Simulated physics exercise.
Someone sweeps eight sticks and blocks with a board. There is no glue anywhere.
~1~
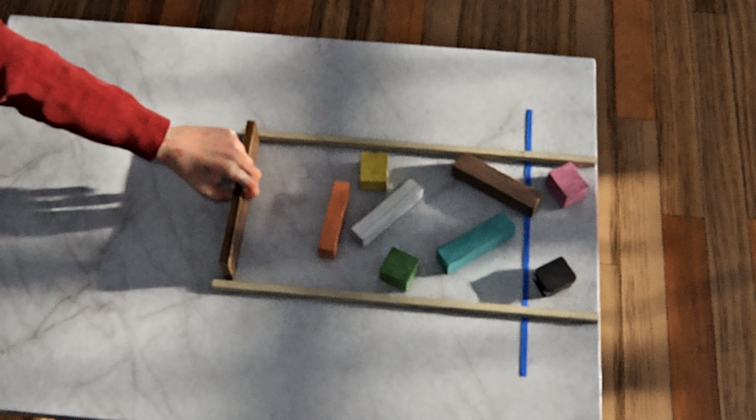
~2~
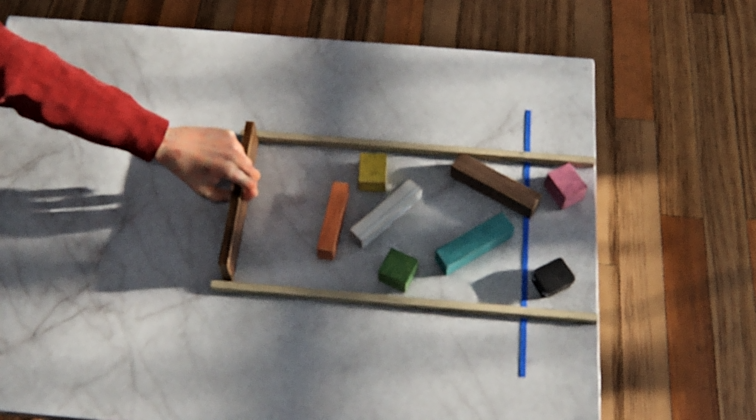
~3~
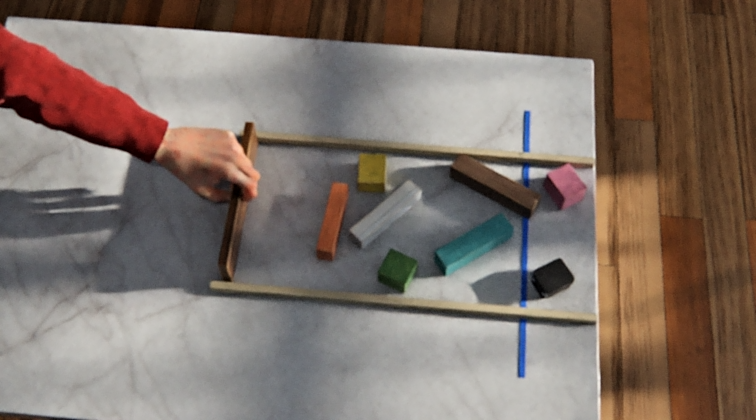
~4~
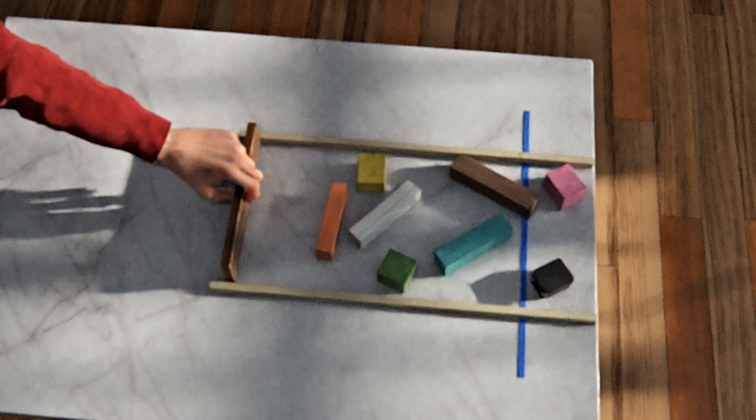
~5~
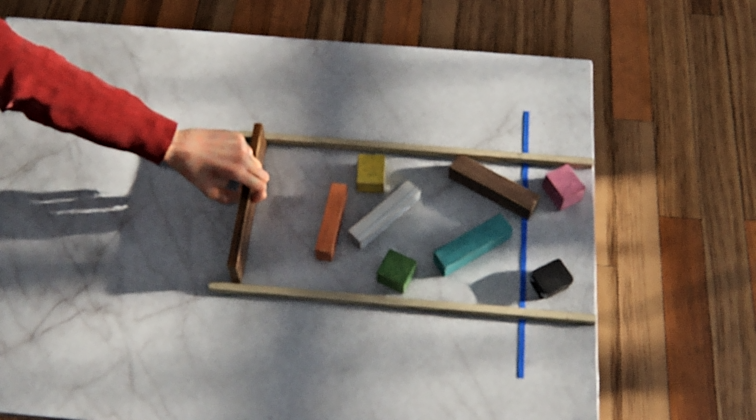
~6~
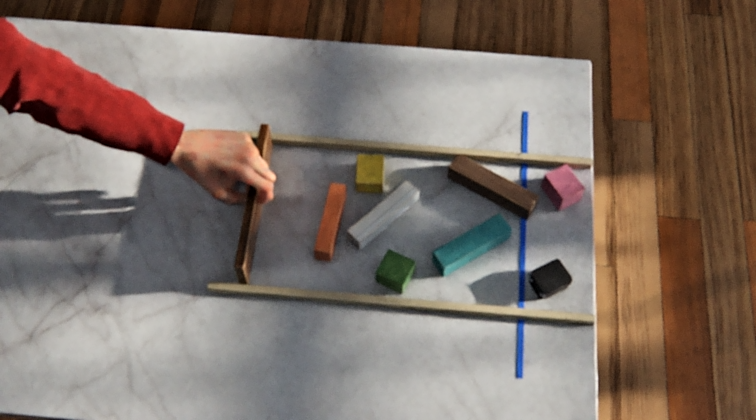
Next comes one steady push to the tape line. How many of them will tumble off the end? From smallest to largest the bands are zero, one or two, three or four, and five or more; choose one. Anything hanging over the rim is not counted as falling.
The right band is one or two.
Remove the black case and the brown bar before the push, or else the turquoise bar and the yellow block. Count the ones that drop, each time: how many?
0, then 0.
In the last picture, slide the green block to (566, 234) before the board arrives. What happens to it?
So the green block slips away.
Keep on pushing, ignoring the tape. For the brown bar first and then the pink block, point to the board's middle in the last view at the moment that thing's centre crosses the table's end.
The middle sits near (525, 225) for the first and near (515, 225) for the other.
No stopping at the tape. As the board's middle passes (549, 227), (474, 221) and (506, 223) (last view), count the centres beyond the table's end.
Respectively, 4, 0 and 0.
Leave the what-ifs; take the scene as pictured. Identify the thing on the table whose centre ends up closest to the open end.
The one in question is the brown bar.
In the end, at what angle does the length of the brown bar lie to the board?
Angle: Close to 40 degrees.
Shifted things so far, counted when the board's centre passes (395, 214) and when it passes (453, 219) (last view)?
The count is 4 at the first point and 6 at the second.
A little later, none off yet; pink block at rest near (563, 187); black case at rest near (550, 280); brown bar at rest near (492, 187).
Next, none off yet; pink block at rest near (563, 187); black case at rest near (550, 280); brown bar shifted a little near (518, 190).
When it is over, the number that fall off is one or two; down, black case and pink block.
